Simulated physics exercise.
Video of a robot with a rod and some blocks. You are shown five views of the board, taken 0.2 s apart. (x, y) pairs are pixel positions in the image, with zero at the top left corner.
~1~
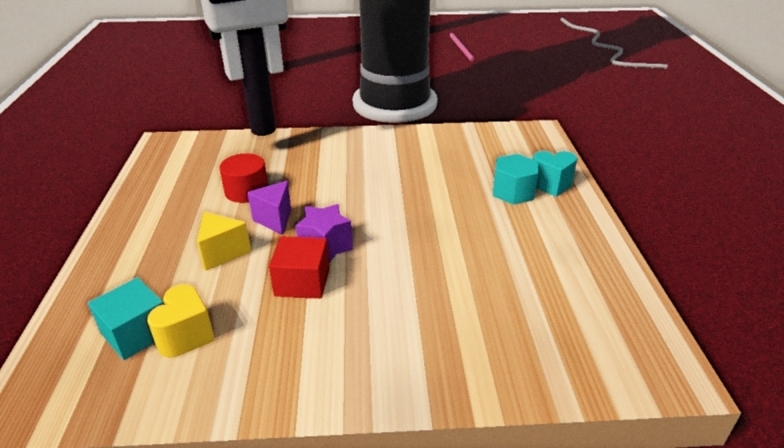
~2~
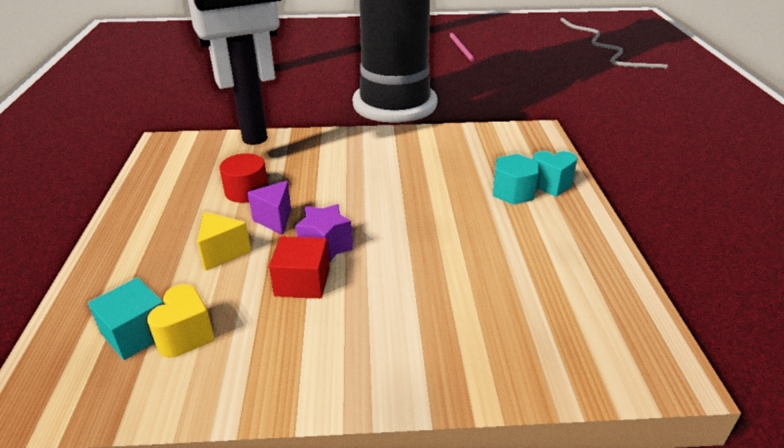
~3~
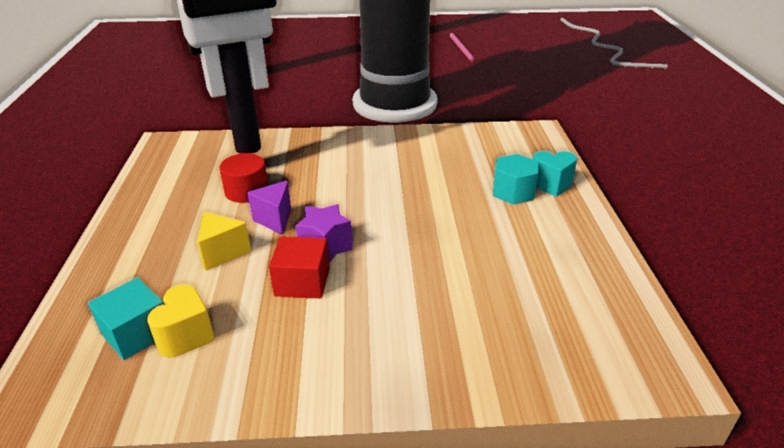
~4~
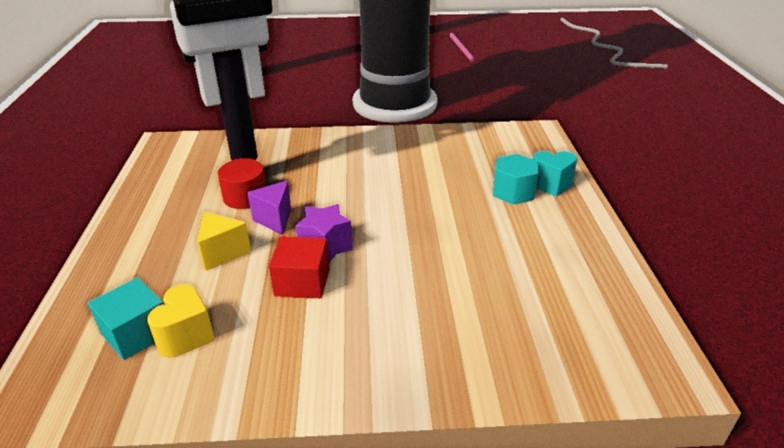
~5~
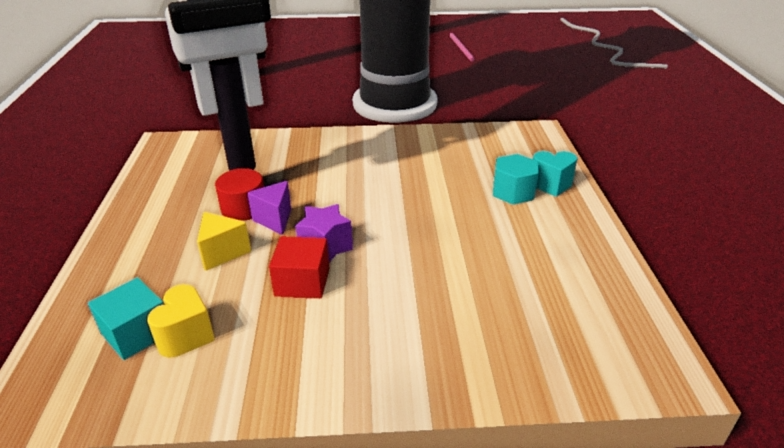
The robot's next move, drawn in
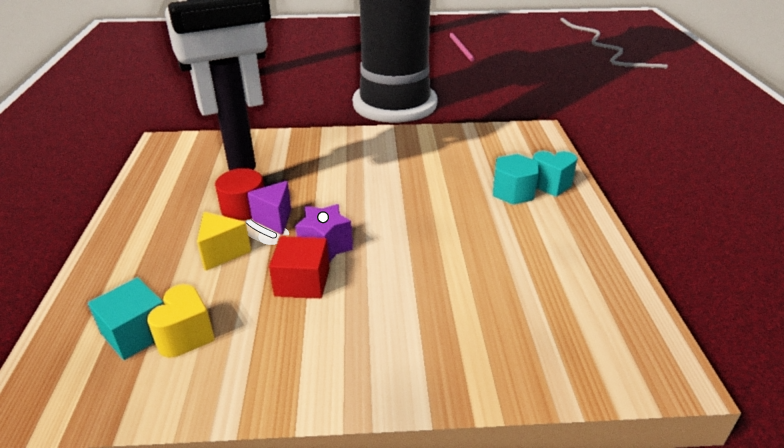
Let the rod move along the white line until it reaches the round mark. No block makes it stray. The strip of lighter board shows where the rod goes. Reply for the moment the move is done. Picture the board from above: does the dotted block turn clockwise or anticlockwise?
From above, it looks like the dotted block goes clockwise.
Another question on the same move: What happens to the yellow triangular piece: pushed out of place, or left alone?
By the last moment of the path, the yellow triangular piece has shifted.
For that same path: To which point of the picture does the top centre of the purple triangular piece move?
The top centre is at (301, 205).
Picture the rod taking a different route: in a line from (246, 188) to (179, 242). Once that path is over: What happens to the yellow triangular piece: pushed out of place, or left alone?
Once the rod is done, the yellow triangular piece is in a new spot.
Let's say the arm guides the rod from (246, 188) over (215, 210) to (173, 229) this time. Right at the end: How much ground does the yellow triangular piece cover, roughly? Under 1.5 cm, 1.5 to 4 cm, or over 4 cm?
The best fit is under 1.5 cm.
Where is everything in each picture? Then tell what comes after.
In the first picture, tip of the rod at (264, 131), middles of tops, yellow triangular piece at (216, 224), red disc at (242, 164), purple triangular piece at (271, 192), purple star block at (323, 217).
In the second picture, rod at (255, 139), nothing pushed.
In the third picture, rod at (248, 149), nothing pushed.
In the fourth picture, rod at (244, 158), red disc at (240, 169).
In the fifth picture, rod at (242, 168), yellow triangular piece at (216, 224), red disc at (239, 180), purple triangular piece at (271, 192), purple star block at (323, 217).
The line goes from (246, 188) over (241, 206) and (250, 223) to (274, 235); the dot is on the purple star block.
On the path given first. One third of the way, rod at (237, 186); red disc at (233, 200); purple triangular piece at (271, 201), turned 60° anticlockwise.
Two thirds of the way, rod at (247, 202); yellow triangular piece at (206, 241); red disc at (232, 217); purple triangular piece at (274, 202), turned 65° anticlockwise.
At the end, rod at (271, 214); yellow triangular piece at (200, 246); red disc at (242, 228); purple triangular piece at (301, 205), turned 85° anticlockwise; purple star block at (332, 217), turned 30° clockwise.
